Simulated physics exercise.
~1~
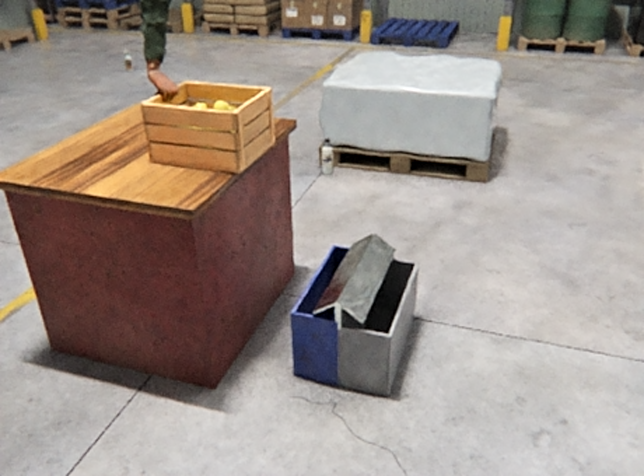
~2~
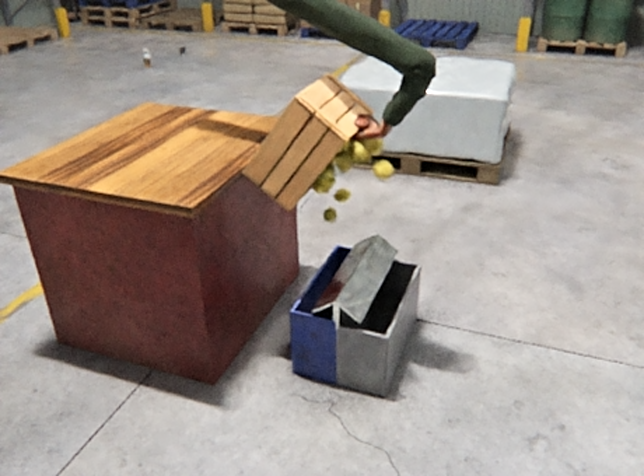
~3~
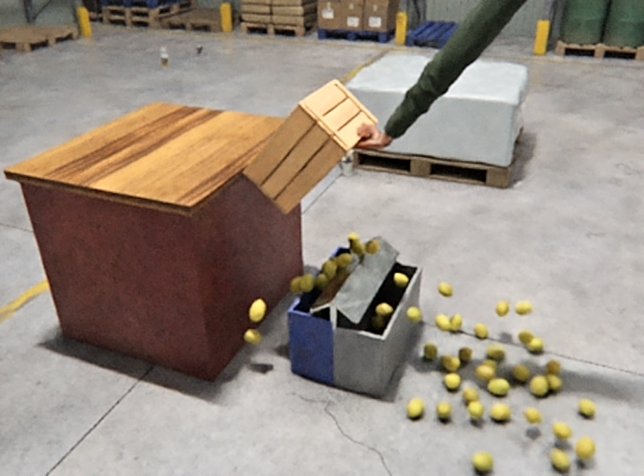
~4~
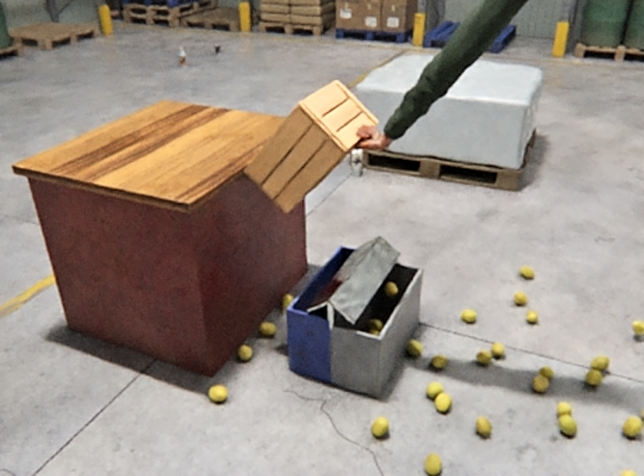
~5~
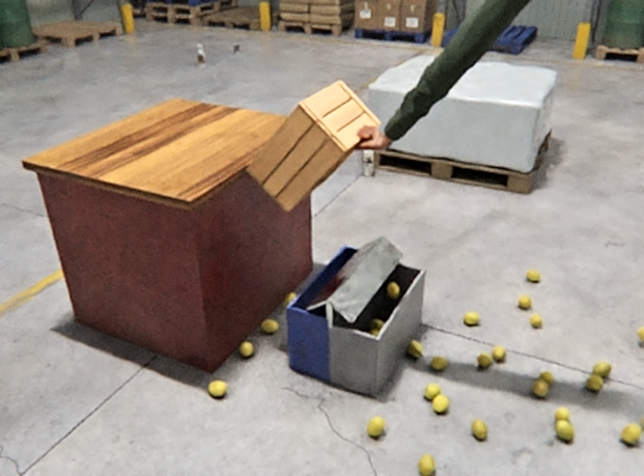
The clip opens on a warehouse floor, where a hand rests on a wooden crate of lemons at the edge of a wood-topped bench, with an open blue box and grey bin below, a roof-shaped metal splitter above them. The arm tips the crate over the edge to the right, and lemons begin to spill out. They pour down onto the splitter, some dropping into the containers while many scatter across the floor to the right. A few land near the bench. The arm holds the emptied crate tilted as the lemons settle, most of them on the ground beyond the grey bin.
